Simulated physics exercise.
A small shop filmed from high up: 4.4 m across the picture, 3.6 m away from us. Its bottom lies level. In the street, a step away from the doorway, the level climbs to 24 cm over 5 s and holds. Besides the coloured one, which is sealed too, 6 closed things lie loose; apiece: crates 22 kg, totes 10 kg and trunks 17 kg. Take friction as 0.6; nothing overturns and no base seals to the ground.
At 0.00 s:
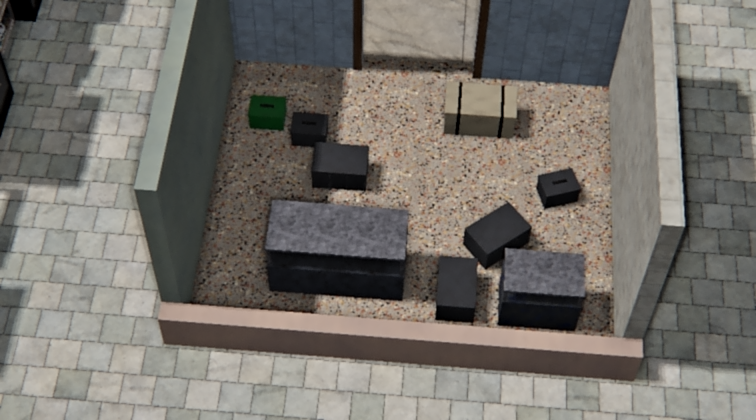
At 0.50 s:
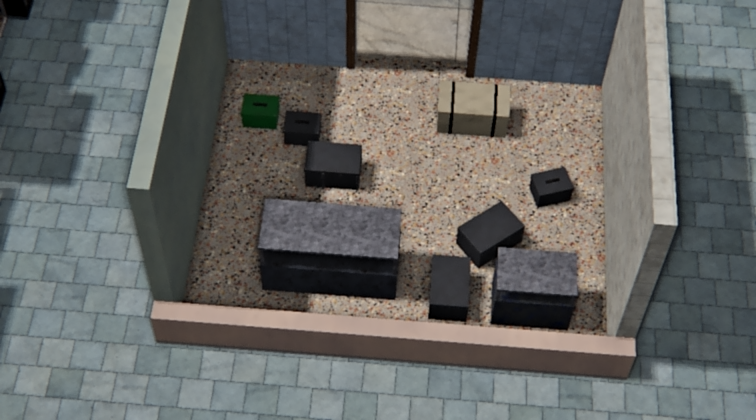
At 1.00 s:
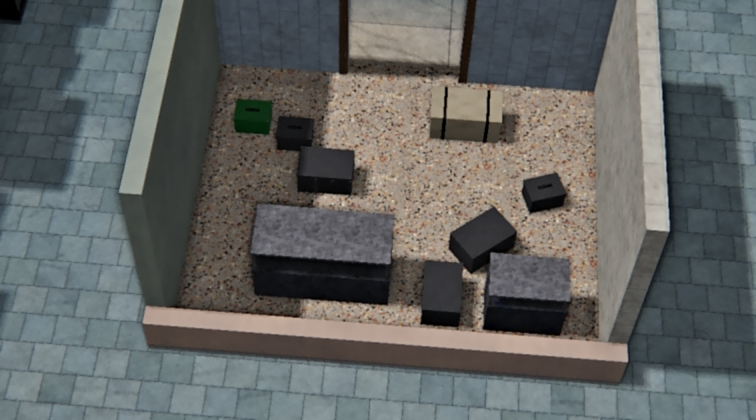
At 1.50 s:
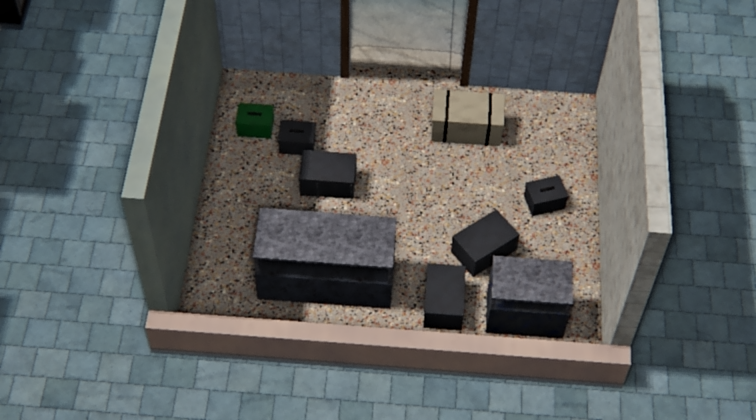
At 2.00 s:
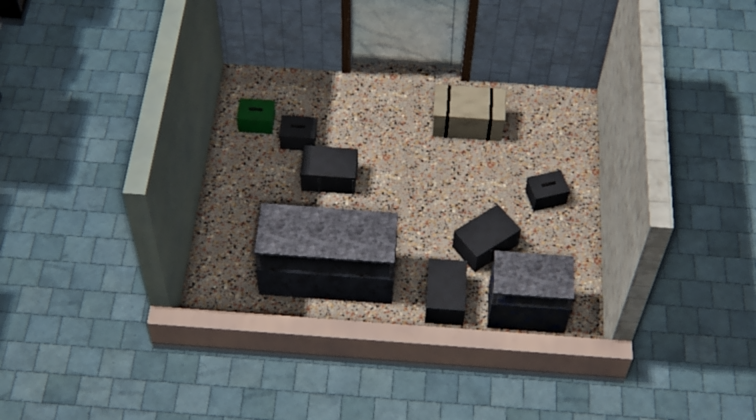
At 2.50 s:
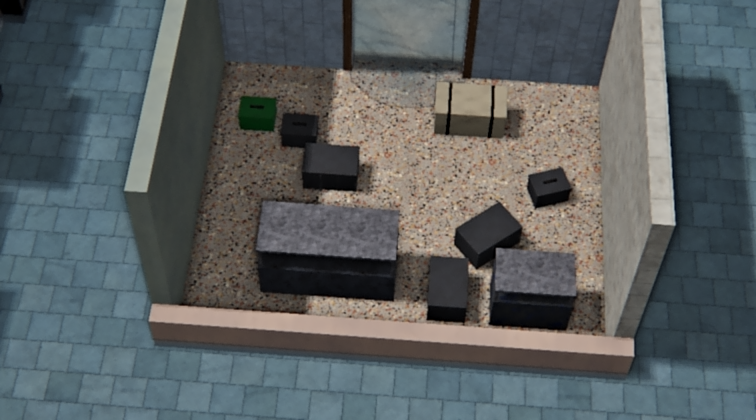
A thin film of water creeps in at the doorway in the back wall of a small, roofless shop, seen from high above. A green box sits at back left, a strapped tan trunk at back right, and dark boxes lie around two grey-topped blocks near the front. The camera sways slightly, the paving outside turns from grey to bluish, then a small wet patch spreads inside the doorway while every box stays put.
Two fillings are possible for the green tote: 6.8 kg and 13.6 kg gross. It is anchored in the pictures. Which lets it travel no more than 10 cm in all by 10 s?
For it, only the larger load is enough.
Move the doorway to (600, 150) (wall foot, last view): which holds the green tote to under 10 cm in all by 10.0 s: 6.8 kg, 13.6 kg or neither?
Then neither weight holds it.
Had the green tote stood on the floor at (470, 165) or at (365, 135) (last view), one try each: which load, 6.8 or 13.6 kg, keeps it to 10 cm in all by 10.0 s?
In that order: Neither is enough; neither is enough.
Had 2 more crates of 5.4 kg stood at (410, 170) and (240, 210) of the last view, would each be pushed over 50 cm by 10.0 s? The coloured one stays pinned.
In that order: Past it, short of it.
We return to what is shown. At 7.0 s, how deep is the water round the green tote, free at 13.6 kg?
About 2 cm.
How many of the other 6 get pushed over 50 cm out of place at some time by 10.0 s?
I count 5.
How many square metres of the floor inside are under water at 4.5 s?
Roughly 5.0 m2.
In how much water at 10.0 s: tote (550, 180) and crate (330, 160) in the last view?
About 9 and 15 cm.
After 3.5 s the green tote would be 0 cm from its start with 6.8 kg and 0 cm from its start with 13.6 kg; 0 cm of water round it then.
After 4.5 s the green tote would be 0 cm from its start with 6.8 kg and 0 cm from its start with 13.6 kg; 0 cm of water round it then.
After 7.0 s the green tote would be 1 cm from its start with 6.8 kg and 0 cm from its start with 13.6 kg; 2 cm of water round it then.
After 10.0 s the green tote would be 61 cm from its start with 6.8 kg and 0 cm from its start with 13.6 kg; 7 cm of water round it then.
